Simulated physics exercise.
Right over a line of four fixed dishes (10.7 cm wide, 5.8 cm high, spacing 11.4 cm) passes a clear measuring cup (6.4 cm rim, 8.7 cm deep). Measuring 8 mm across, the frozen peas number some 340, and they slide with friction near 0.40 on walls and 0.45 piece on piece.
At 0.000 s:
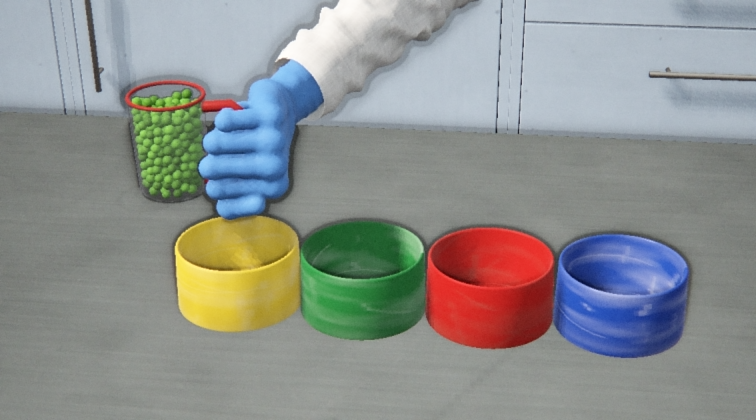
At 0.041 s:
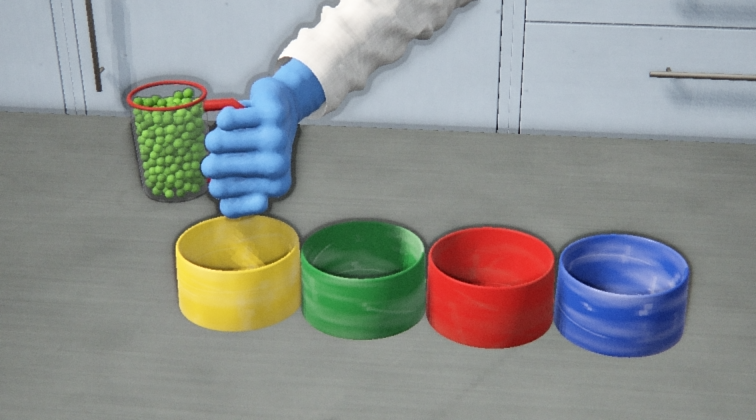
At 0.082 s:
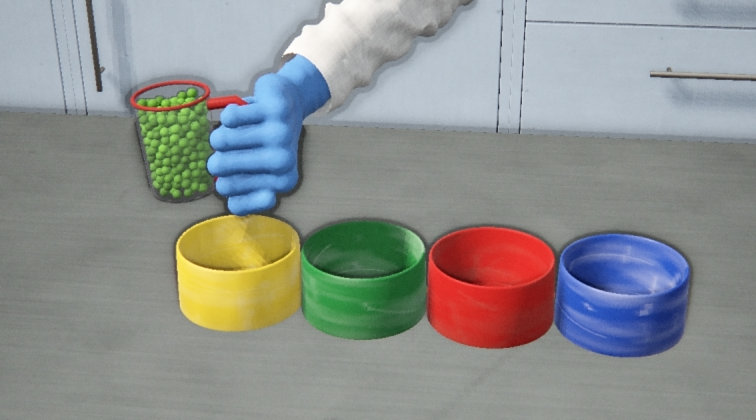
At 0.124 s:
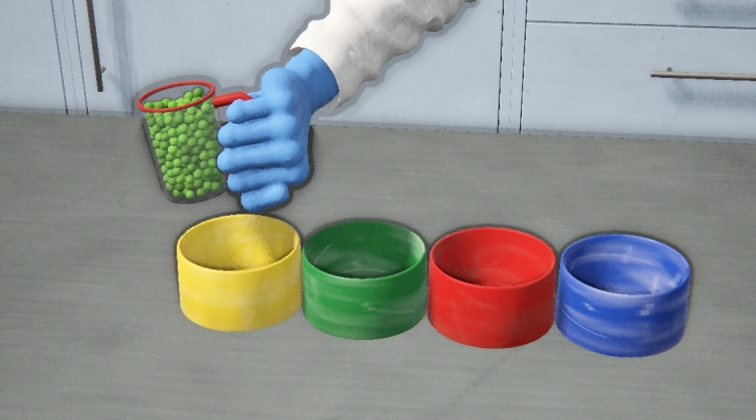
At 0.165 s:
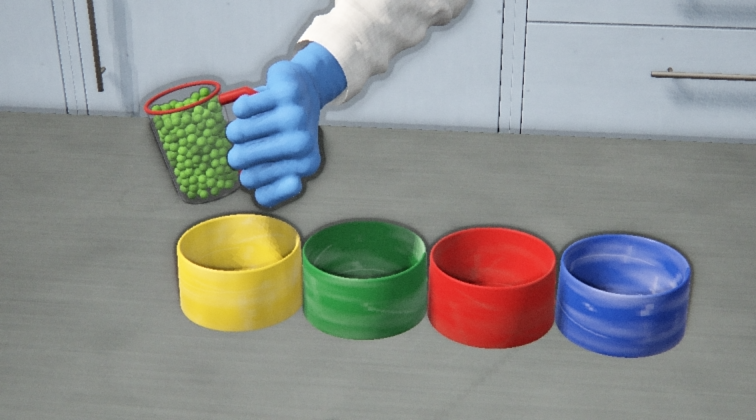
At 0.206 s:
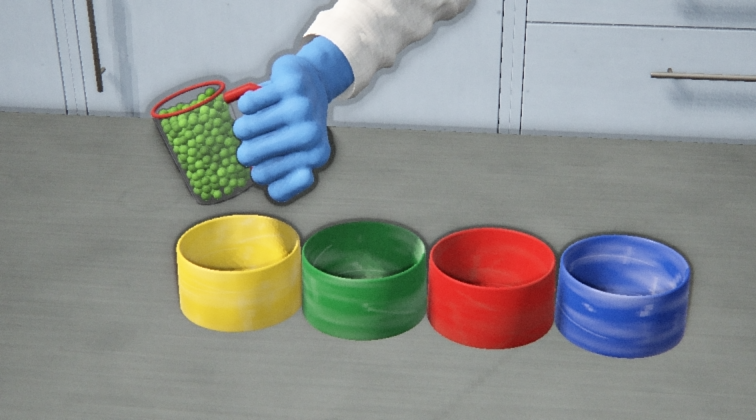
The footage shows a blue-gloved hand holding a clear, red-rimmed measuring cup of green peas behind a row of yellow, green, red and blue dishes, moving it slightly to the right while gradually tilting it.
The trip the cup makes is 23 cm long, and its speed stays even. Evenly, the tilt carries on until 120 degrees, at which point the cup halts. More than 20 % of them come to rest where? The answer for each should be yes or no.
Red - no, blue - no, green - yes, yellow - no, counter - no.
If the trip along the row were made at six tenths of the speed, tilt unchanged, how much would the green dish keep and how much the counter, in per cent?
Then the green dish gets 10 and the counter 0.
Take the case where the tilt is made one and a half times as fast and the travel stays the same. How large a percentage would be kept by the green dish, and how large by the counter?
Green 50; counter 10.
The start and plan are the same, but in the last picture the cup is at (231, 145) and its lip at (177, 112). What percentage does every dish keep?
Red 0, blue 0, green 100, yellow 0.
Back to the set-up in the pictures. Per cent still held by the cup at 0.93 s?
Load share: Near 75 percent.
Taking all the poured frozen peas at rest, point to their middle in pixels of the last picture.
Somewhere near (356, 290) in the last picture.
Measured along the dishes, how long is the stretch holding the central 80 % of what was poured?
Some 7 centimetres.
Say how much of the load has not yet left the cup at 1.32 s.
I'd say close to 5 per cent.
After 0.64 s, tilt 74 degrees; cup holds 100 %.
After 0.93 s, tilt 112 degrees; cup holds 75 %, green 10 %, yellow 10 %.
Then, at 1.32 s, tilt 120 degrees; cup holds 5 %, green 85 %, yellow 10 %.
At rest (1.9 s), red 0 %, blue 0 %, green 90 %, yellow 10 %, counter 0 %.
